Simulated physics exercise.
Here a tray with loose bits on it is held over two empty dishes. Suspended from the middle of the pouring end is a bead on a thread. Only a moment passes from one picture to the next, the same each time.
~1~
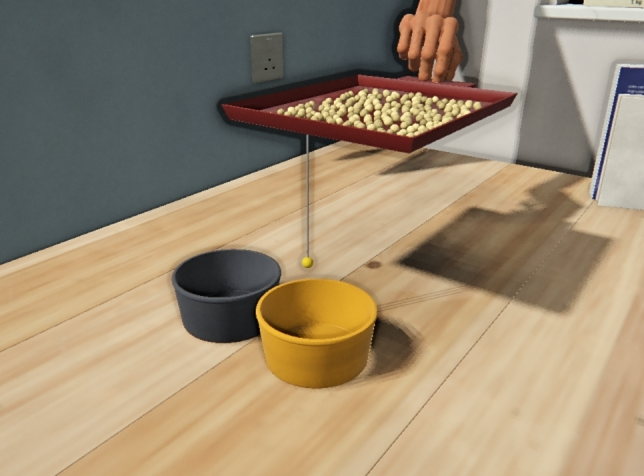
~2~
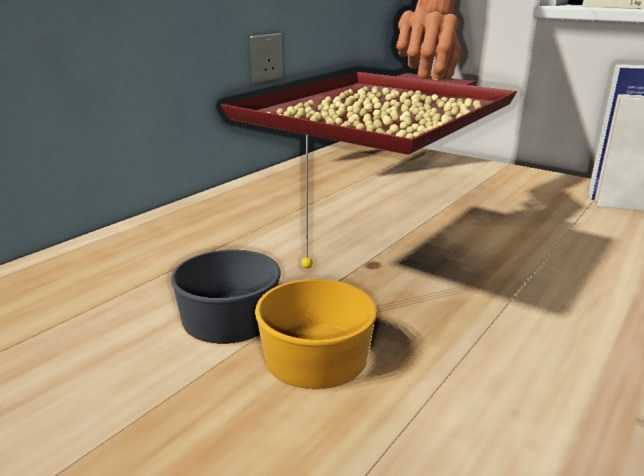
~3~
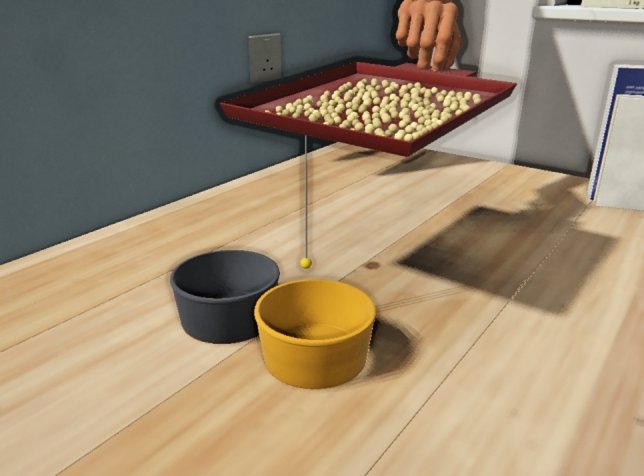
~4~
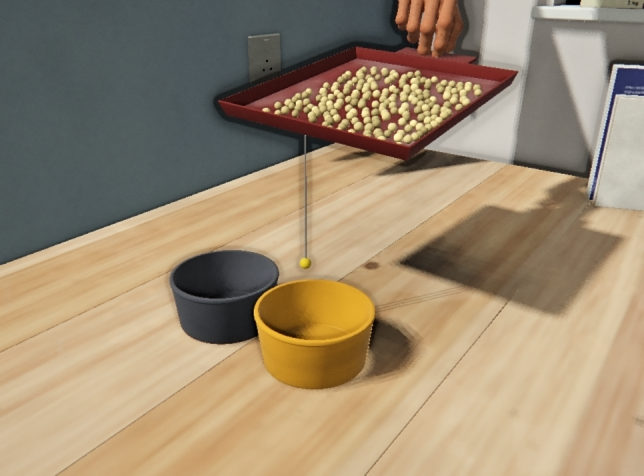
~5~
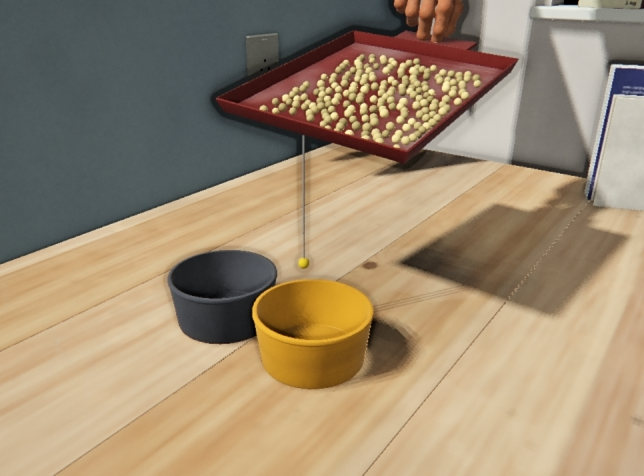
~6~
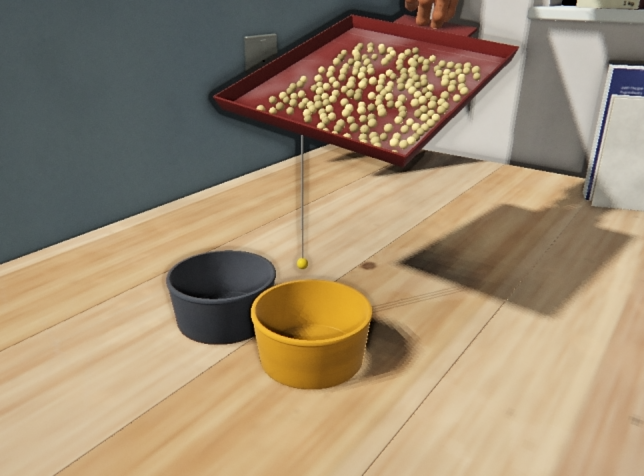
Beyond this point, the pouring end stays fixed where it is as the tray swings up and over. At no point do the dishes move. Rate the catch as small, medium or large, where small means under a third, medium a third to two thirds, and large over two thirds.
Medium.
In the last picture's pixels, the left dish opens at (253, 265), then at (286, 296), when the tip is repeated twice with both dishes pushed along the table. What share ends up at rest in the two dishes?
Roughly 70% first, roughly 90% second.
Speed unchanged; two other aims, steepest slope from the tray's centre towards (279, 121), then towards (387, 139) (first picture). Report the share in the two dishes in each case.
70 and 20 per cent, in that order.
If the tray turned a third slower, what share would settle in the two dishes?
That works out at roughly 50 per cent.
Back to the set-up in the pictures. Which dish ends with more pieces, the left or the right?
That is right.
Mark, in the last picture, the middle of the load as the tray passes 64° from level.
Look around (371, 139) in the last picture.
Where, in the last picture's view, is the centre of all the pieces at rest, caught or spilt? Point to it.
About (343, 372).
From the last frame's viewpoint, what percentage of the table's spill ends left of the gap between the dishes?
Close to 0 per cent.
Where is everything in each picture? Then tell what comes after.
The first picture shows corners of the pouring end (229, 104) and (410, 136), level; middle of the load (390, 113), soya beans; left dish (190, 312); right dish (280, 354); bead on its thread (308, 263).
The second picture shows corners of the pouring end (228, 104) and (410, 137), level; middle of the load (389, 112).
The third picture shows corners of the pouring end (227, 103) and (408, 140), tipped barely, lowest at the right corner; middle of the load (388, 109).
The fourth picture shows corners of the pouring end (225, 100) and (407, 144), tipped a little, lowest at the right corner; middle of the load (388, 103).
The fifth picture shows corners of the pouring end (223, 97) and (405, 148), tipped a little, lowest at the right corner; middle of the load (386, 97).
The sixth picture shows corners of the pouring end (220, 95) and (403, 152), tipped clearly, lowest at the right corner; middle of the load (384, 93); left dish (184, 314); right dish (275, 356).
Just after the last frame, tray tipped steeply; the larger part on the tray; just a few in the right dish; just a few outside both; about a tenth in the air.
A moment on, tray tipped past a quarter turn; roughly half in the right dish; roughly half outside both; about a tenth in the air.
Further on, tray tipped past a quarter turn; roughly half in the right dish; roughly half outside both.
When it is over, tray tipped past a quarter turn; roughly half in the right dish; not one in the left dish; roughly half outside both.
